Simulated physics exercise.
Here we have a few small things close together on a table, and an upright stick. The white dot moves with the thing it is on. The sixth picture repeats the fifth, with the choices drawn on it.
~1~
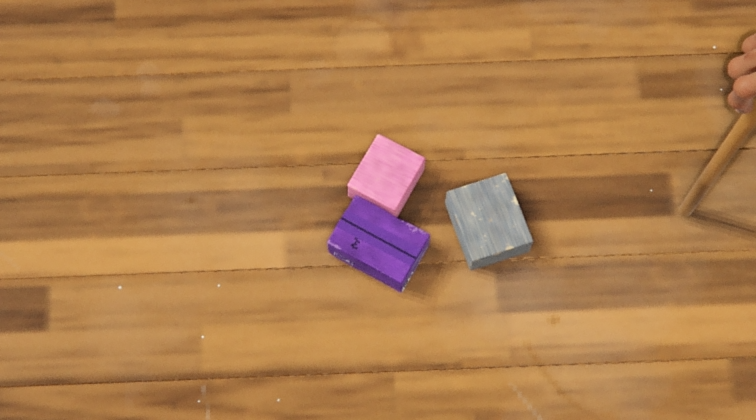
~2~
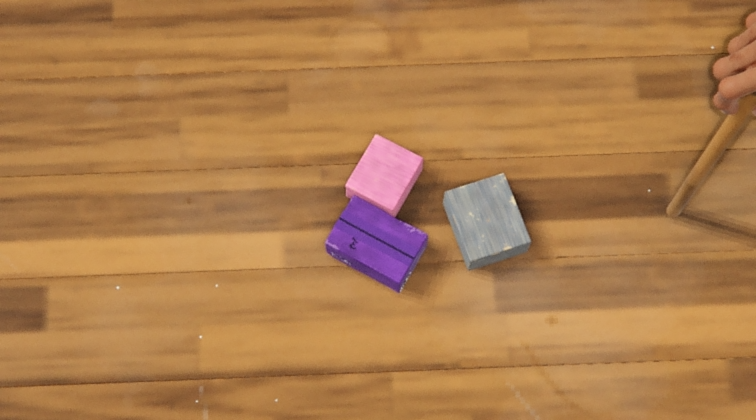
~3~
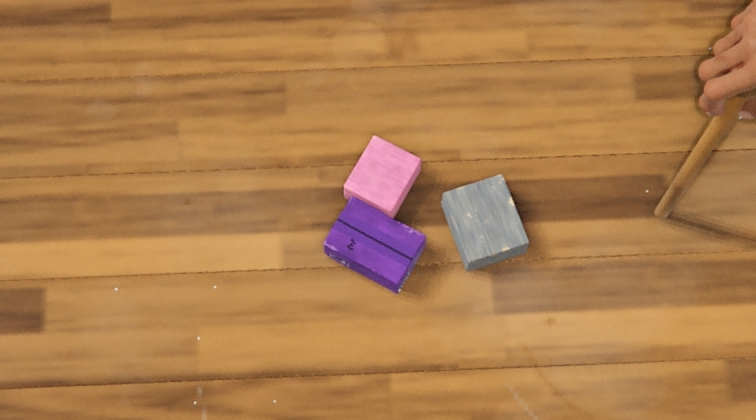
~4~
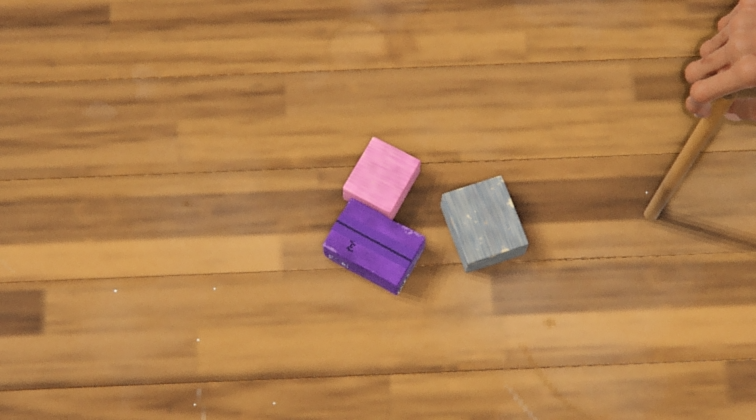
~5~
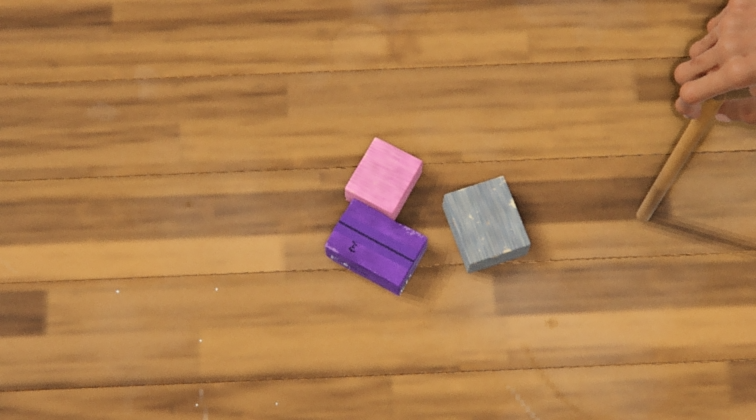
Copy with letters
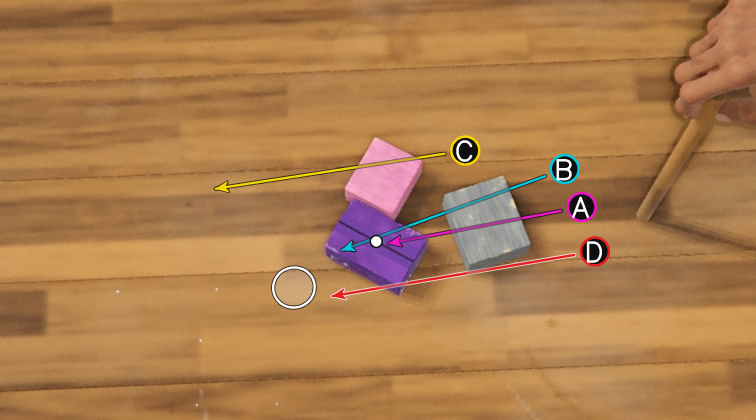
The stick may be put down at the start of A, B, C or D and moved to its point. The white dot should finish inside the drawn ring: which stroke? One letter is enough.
Stroke A brings the dot into the ring.
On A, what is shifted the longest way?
It is the grey block.
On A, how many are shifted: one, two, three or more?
Two.
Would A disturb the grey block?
Yes.
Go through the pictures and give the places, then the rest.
Grey block (488, 222); purple box (378, 244); pink block (386, 177), in the first frame.
Pink block (384, 177); grey block (486, 222), in the second frame.
Purple box (374, 246); pink block (382, 178), in the third frame.
Grey block (484, 225); purple box (374, 247), in the fourth frame.
Pink block (384, 180); grey block (486, 225); purple box (376, 248), in the fifth frame.
On the marked copy, A from (561, 211) to (388, 244); B from (545, 176) to (342, 250); C from (445, 154) to (216, 189); D from (574, 255) to (332, 296); the ring at (294, 288); the white dot at (376, 242).
Taking A. A third of the way, foot of the stick (497, 224); purple box (376, 248); grey block (463, 231).
Two thirds of the way, foot of the stick (435, 236); purple box (336, 264); grey block (410, 259).
When it is over, foot of the stick (388, 244); purple box (297, 291); grey block (374, 276); the dot on the purple box is in the ring.
As for the rest, B leaves the dotted thing at (341, 282); C leaves the dotted thing at (369, 263); D leaves the dotted thing at (335, 240).
